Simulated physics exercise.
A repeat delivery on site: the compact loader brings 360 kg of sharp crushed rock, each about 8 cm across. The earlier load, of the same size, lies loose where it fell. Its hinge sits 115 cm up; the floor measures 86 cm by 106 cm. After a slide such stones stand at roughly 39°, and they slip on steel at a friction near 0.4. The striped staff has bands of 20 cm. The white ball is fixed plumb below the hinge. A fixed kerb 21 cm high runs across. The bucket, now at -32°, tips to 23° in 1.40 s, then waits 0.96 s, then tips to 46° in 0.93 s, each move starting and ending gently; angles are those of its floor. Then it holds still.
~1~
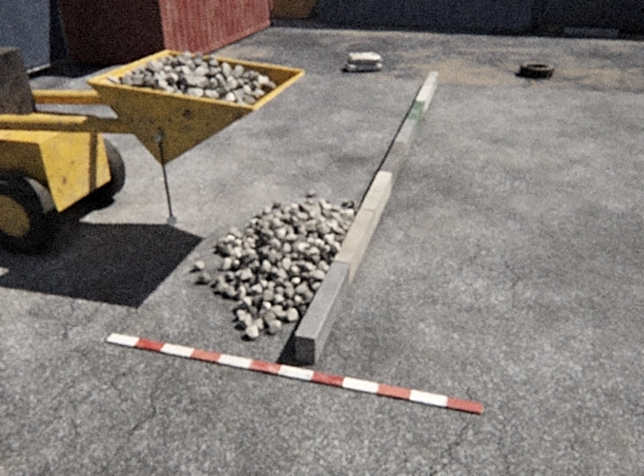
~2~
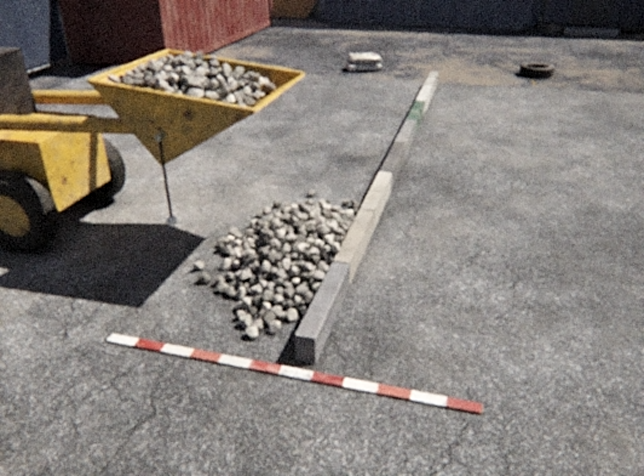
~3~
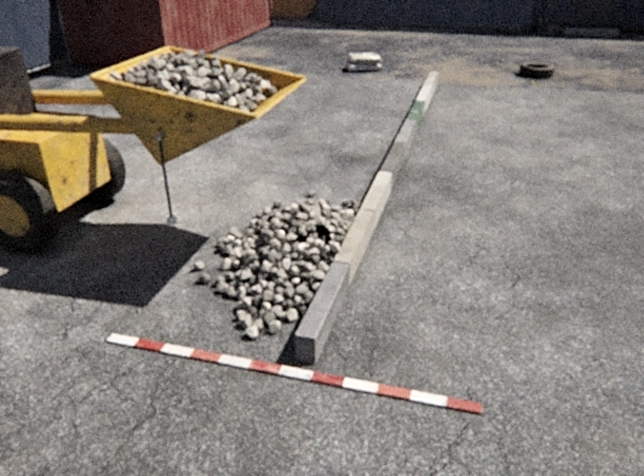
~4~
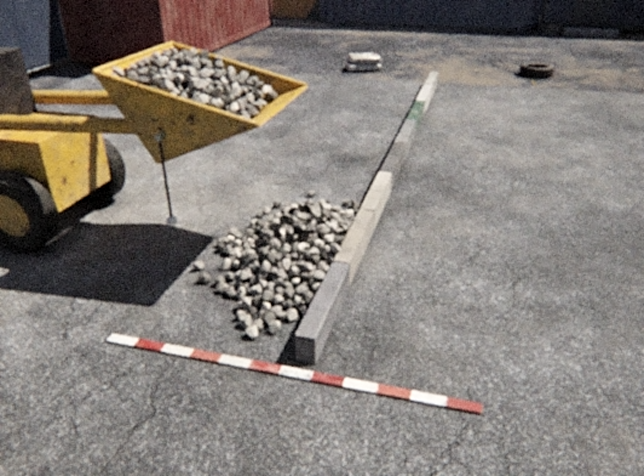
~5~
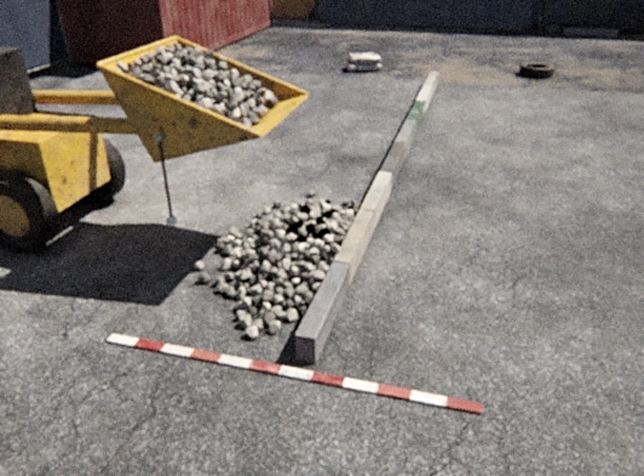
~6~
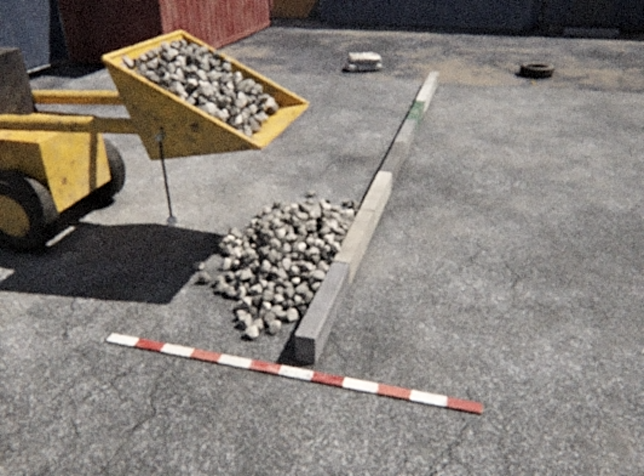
At first, a yellow loader at left holds a bucket of grey stones above the paved yard, beside a loose stone pile against a low kerb, and barely moves. Then the bucket tilts steadily forward, its back edge rising and its front lip dipping toward the right, while the pile stays still.
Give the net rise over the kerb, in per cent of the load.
Roughly 2 per cent of a load more.
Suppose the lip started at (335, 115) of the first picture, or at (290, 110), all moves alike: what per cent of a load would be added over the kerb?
Near 70 per cent from the first place, 25 from the second.
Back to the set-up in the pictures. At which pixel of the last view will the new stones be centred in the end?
Near (296, 230).
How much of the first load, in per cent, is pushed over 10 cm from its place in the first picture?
Roughly 0 per cent of them.
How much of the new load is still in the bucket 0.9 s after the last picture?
About 90 per cent.
Then, 0.5 s after the last picture the floor is at 14°; in per cent of one load, 100 in the bucket, 100 on this side of the kerb; the foremost stones are at (335, 256).
Then, 0.9 s after the last picture the floor is at 23°; in per cent of one load, 88 in the bucket, 112 on this side of the kerb; the foremost stones are at (335, 256).
Then, 3.2 s after the last picture the floor is at 46°; in per cent of one load, 0 in the bucket, 198 on this side of the kerb, 2 over the kerb; the foremost stones are at (408, 275).
Then, 5.8 s after the last picture the floor is at 46°; in per cent of one load, 0 in the bucket, 198 on this side of the kerb, 2 over the kerb; the foremost stones are at (408, 275). Net gain over the kerb, 2.
